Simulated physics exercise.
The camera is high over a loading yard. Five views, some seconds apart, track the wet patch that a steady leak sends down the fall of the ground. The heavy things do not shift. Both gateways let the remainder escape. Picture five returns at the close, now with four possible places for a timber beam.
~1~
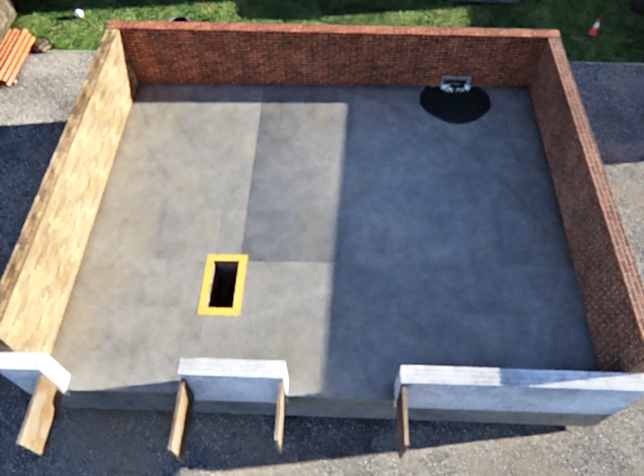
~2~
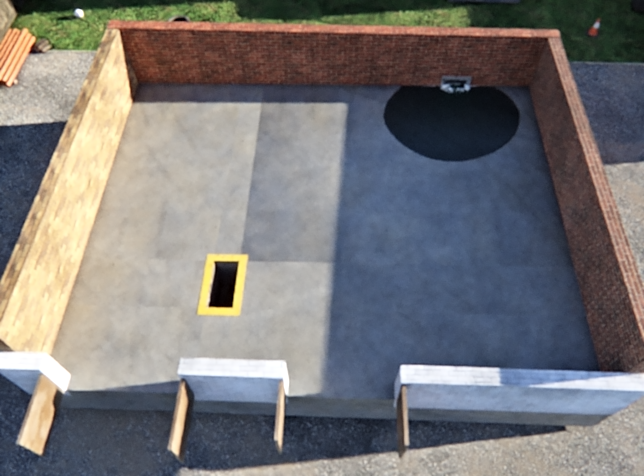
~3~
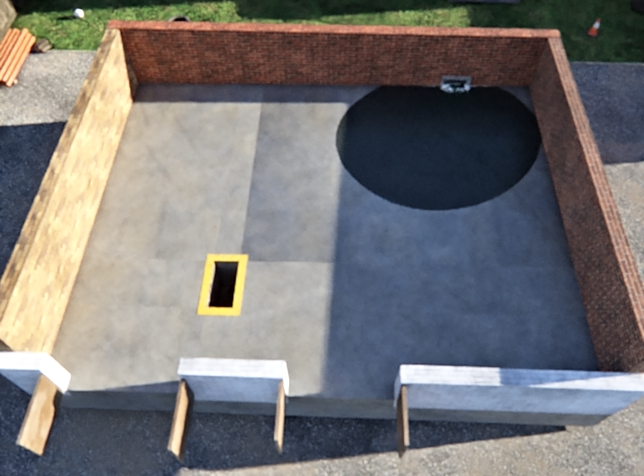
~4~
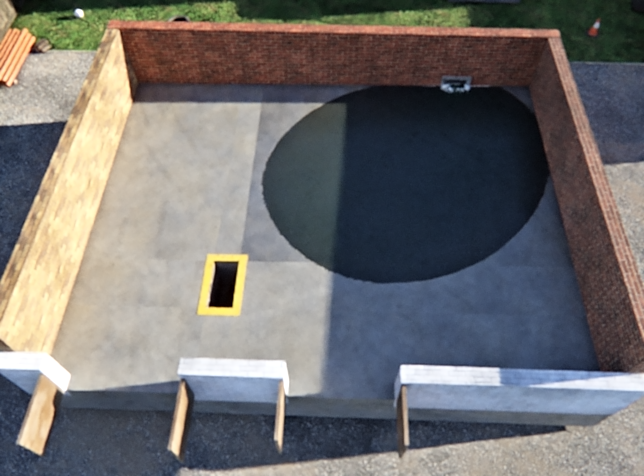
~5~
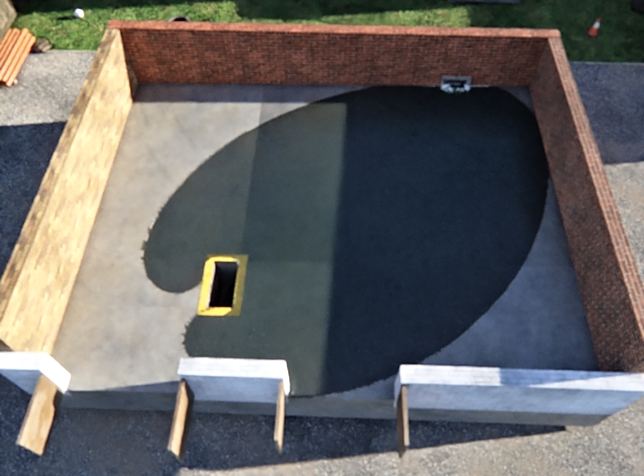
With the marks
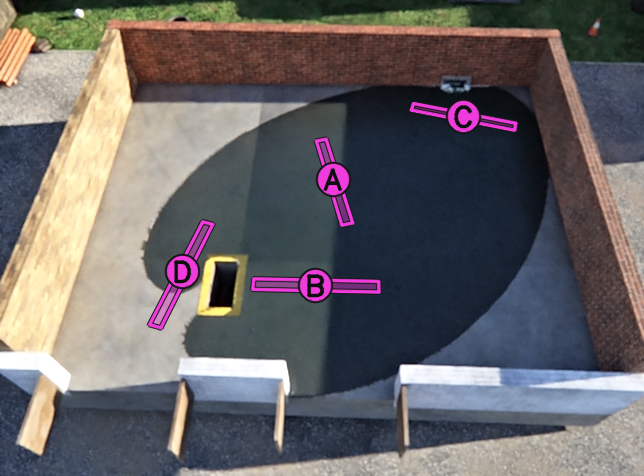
Walled concrete yard seen from above, with dark water spreading from the back wall across the floor and around a yellow-edged drain pit.
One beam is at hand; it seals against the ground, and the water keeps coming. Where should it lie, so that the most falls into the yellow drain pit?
Choose B.
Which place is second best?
Here it is place D.
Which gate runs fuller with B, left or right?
The left one.
In magenta, A from (321, 140) to (347, 224); B from (253, 284) to (378, 286); C from (412, 106) to (515, 126); D from (155, 326) to (207, 223).
Choosing A, about 8 % of the stream goes into the yellow drain pit, about 91 % out by the gates.
Choosing B, about 38 % of the stream goes into the yellow drain pit, about 62 % out by the gates.
Choosing C, about 9 % of the stream goes into the yellow drain pit, about 91 % out by the gates.
Choosing D, about 29 % of the stream goes into the yellow drain pit, about 71 % out by the gates.
